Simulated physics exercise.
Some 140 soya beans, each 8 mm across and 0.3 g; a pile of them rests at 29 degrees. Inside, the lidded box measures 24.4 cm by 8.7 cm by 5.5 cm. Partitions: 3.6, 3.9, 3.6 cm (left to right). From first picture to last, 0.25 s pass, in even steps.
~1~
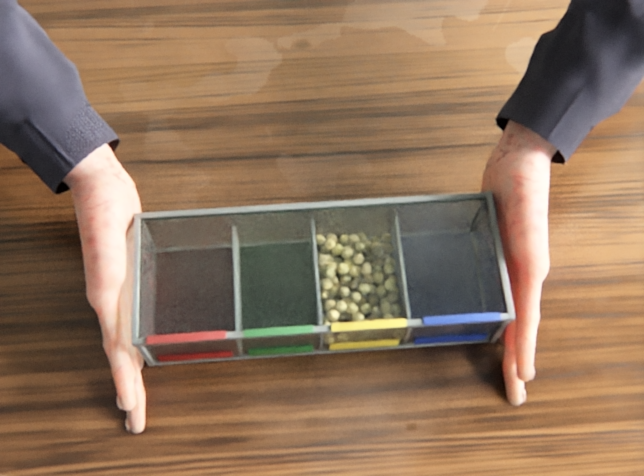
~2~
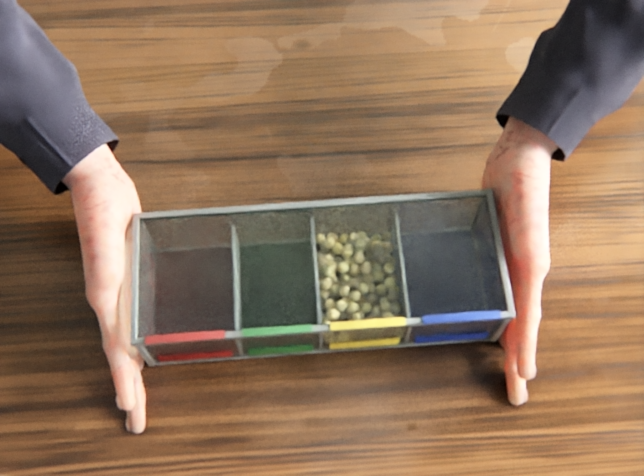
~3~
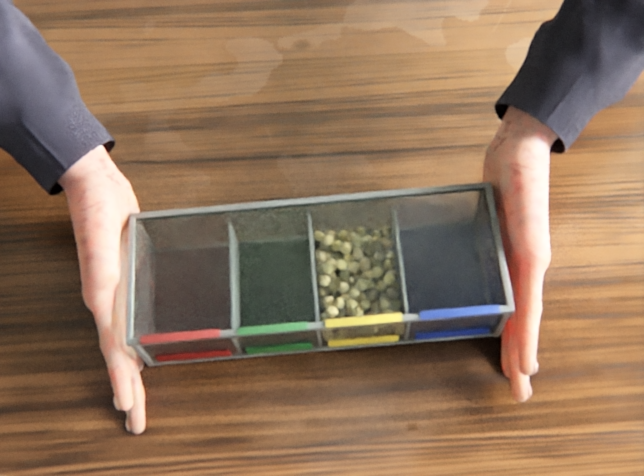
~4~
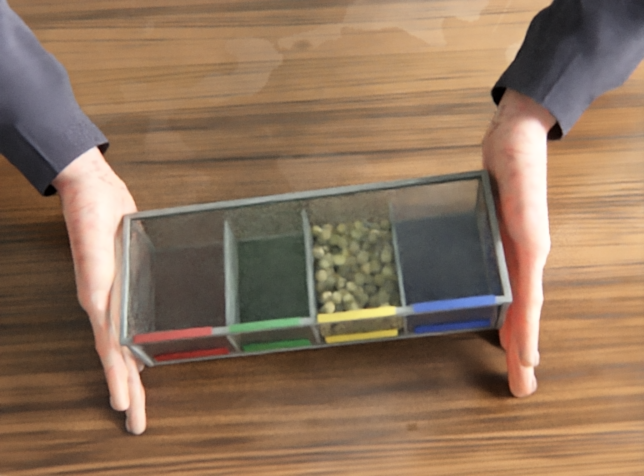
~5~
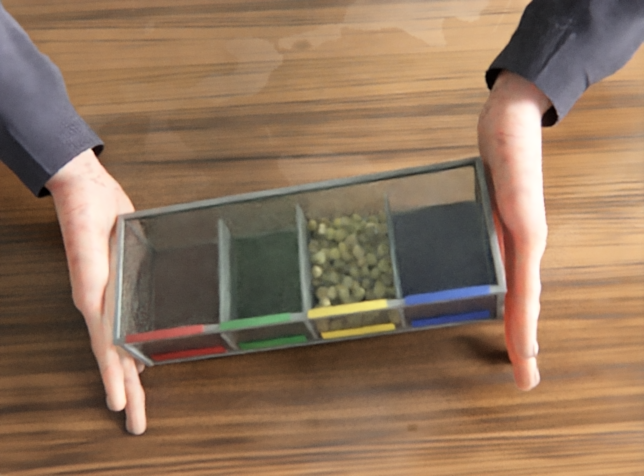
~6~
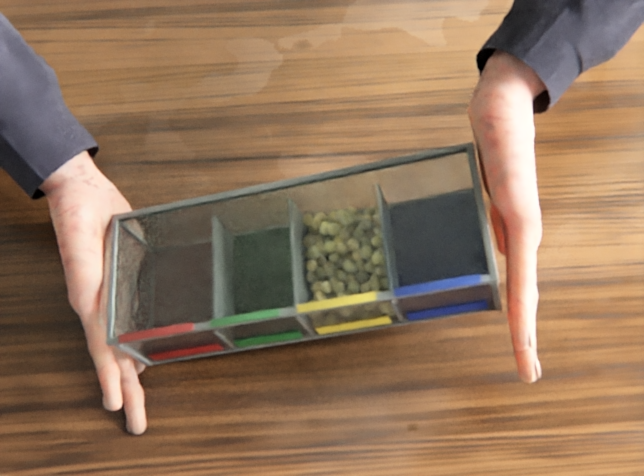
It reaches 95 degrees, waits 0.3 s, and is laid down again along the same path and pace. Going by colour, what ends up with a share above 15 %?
Red above, blue below, green below, yellow above.
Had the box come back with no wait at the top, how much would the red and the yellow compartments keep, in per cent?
Red 35, yellow 60.
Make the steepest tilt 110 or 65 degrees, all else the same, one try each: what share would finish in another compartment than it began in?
Some 40 and 0 per cent.
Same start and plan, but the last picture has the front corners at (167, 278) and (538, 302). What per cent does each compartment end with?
Red 0; blue 50; green 0; yellow 50.
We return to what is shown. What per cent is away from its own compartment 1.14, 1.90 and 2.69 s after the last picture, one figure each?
About 25, 45, 50.
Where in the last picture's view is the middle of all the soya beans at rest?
At about (323, 278).
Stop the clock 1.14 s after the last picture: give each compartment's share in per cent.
Red 20; blue 0; green 10; yellow 75.
Then, 1.14 s after the last picture, tilt 95 degrees; red 20 %, green 10 %, yellow 75 %.
Then, 1.90 s after the last picture, tilt 49 degrees; red 45 %, green 5 %, yellow 55 %.
Then, 2.69 s after the last picture, tilt 0 degrees; red 45 %, green 5 %, yellow 50 %.
In the end, red 45 %, blue 0 %, green 5 %, yellow 50 %.
